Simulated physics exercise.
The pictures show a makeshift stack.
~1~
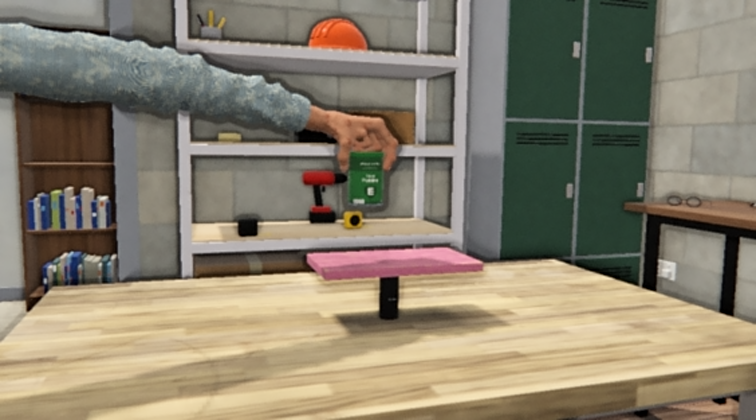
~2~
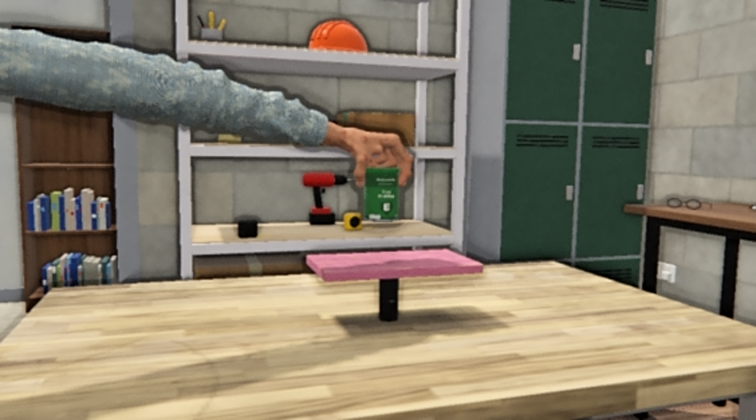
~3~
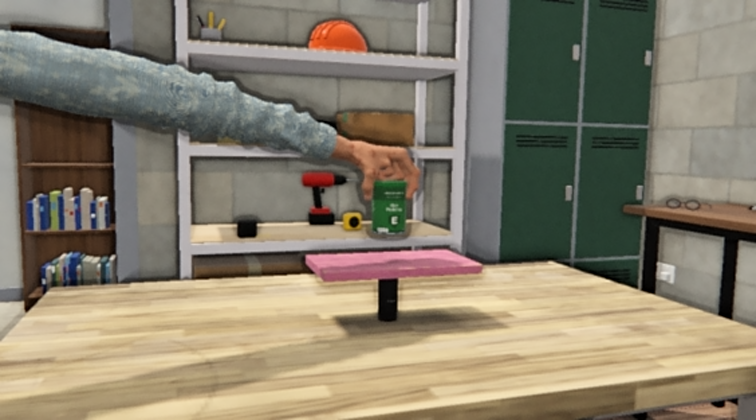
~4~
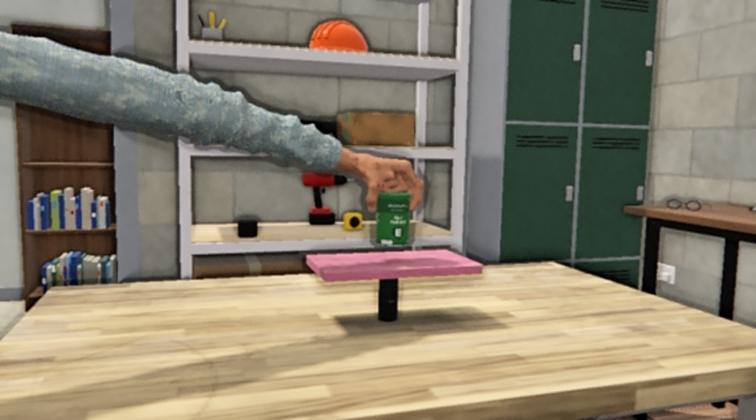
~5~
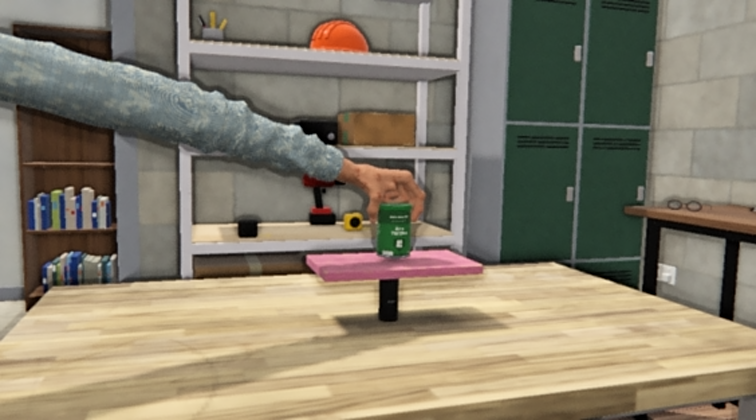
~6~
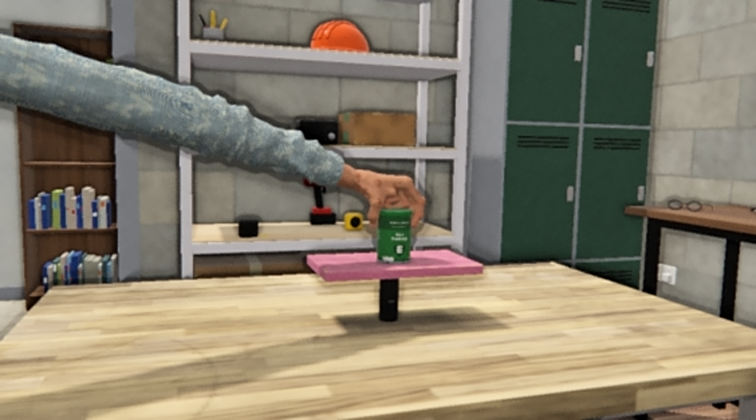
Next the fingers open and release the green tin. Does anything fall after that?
Here the stack keeps its balance.
Then, 0.80 s later than the last frame, all is still.
Then, 1.70 s later than the last frame, green tin resting near (394, 236).
When it is over, all 3 as before. End places, in pixels of the last picture, green tin near (394, 236). The stack holds.
